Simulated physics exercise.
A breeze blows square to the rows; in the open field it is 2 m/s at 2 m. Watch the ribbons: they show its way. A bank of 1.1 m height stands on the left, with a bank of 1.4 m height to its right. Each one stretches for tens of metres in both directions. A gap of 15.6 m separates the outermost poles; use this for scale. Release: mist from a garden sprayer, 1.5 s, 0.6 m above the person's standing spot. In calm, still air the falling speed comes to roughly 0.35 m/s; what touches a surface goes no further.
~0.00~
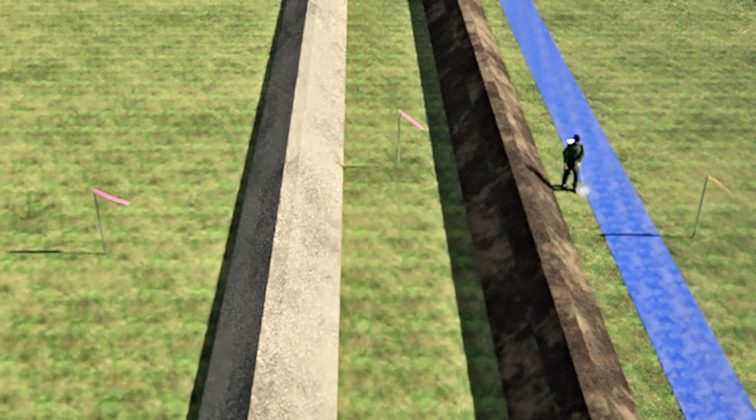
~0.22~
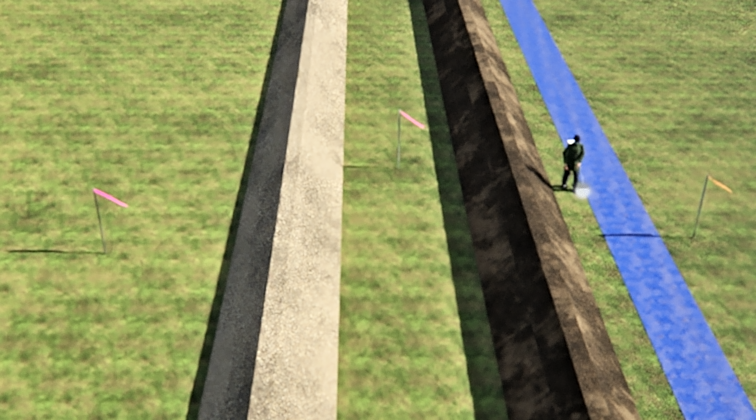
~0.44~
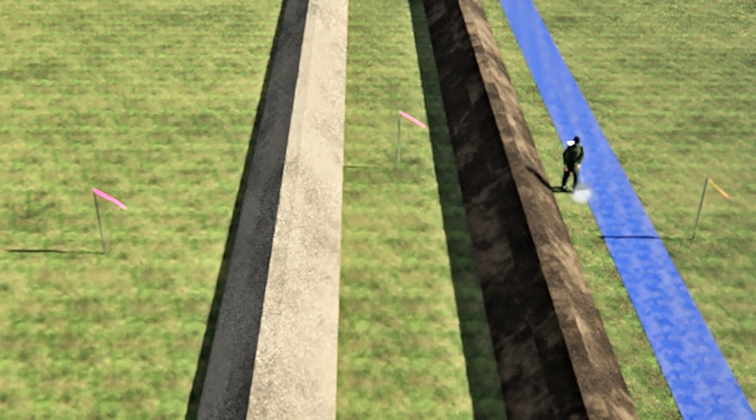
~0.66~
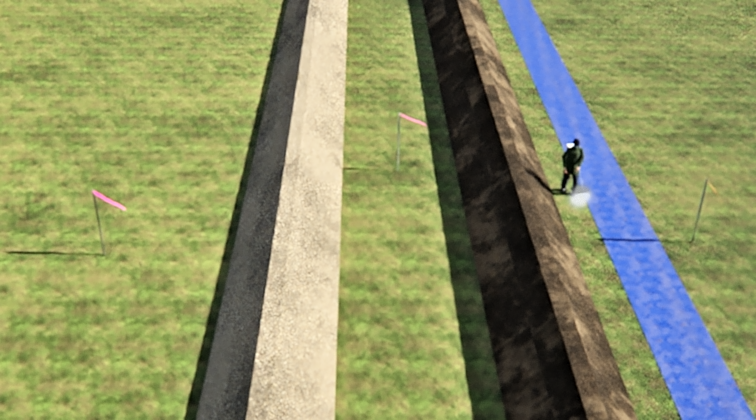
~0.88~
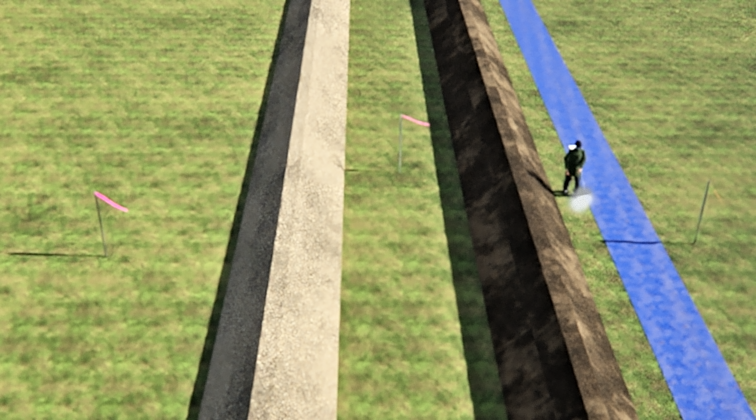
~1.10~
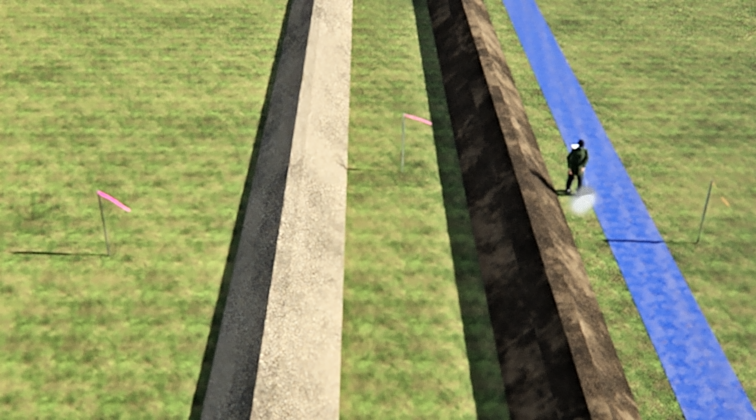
The clip shows a grassy field with a pale bank, a dark bank and a blue strip, where pink ribbons flutter on poles while a small whitish puff of mist grows slightly beside a dark figure standing nearly still.
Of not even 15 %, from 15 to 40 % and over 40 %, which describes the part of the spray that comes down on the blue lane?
The part of the spray that comes down on the blue lane is not even 15 %.
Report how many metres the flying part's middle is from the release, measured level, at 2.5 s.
Roughly 0.5 m.
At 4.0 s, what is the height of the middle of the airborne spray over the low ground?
0.2 m.
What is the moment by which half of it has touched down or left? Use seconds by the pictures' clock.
About 2.8 seconds.
After 2.5 s, 0 % lies on the blue lane; 36 % has touched down or left; the middle of what still flies is 0.2 m above the low ground, near (577, 205).
After 4.0 s, 0 % lies on the blue lane; 83 % has touched down or left; the middle of what still flies is 0.2 m above the low ground, near (571, 206).
After 8.0 s, 0 % lies on the blue lane; 99 % has touched down or left.
After 20.0 s, 0 % lies on the blue lane; 100 % has touched down or left.
After 45.0 s, 0 % lies on the blue lane; 100 % has touched down or left.
